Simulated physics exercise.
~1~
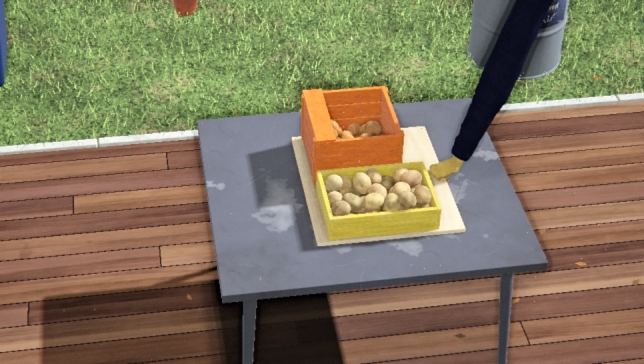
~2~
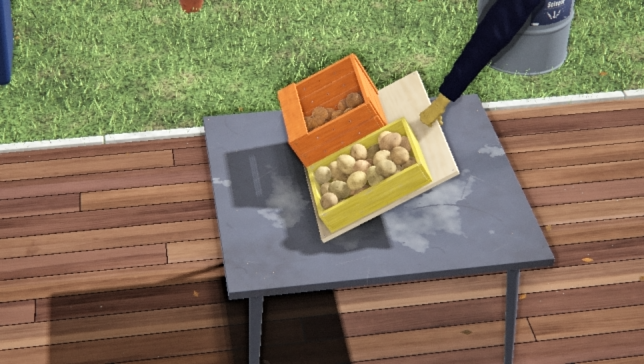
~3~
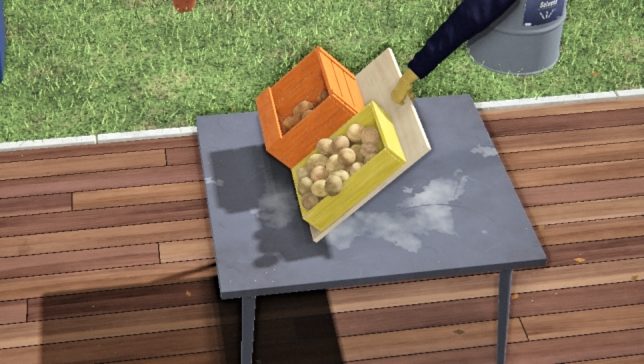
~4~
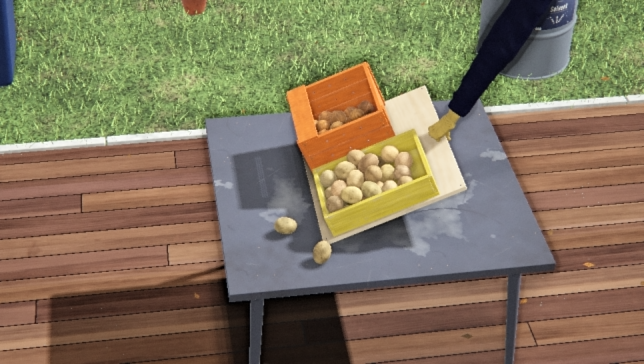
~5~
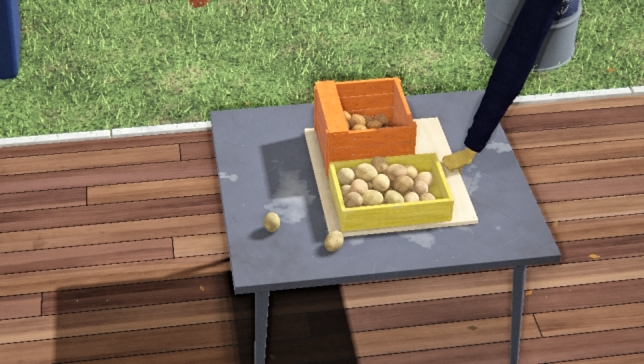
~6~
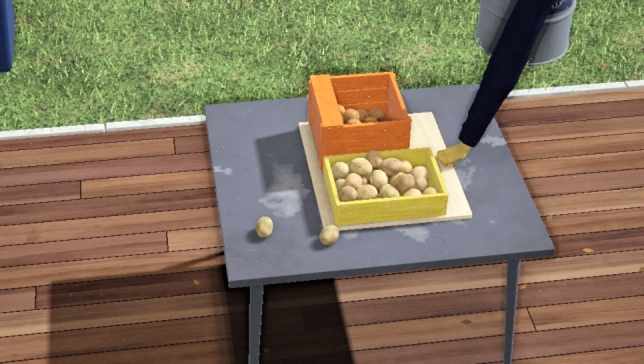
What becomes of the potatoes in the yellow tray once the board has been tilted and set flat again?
Nearly all of them stay in the yellow tray. Only two end up outside it on the table, which is well under a sixth of the load.
At the start, a yellow tray full of potatoes and an orange tray holding more round vegetables sit on a pale board on a grey outdoor table, with a hand at the board's right edge. The hand lifts that side, tipping the board and both trays to the left. It raises them to a steep slant, and the contents bunch toward the lower side. As the board comes back down, two potatoes are out on the table to the left. Finally the board lies flat again, the two potatoes rest on the tabletop, and the yellow tray is still well filled.
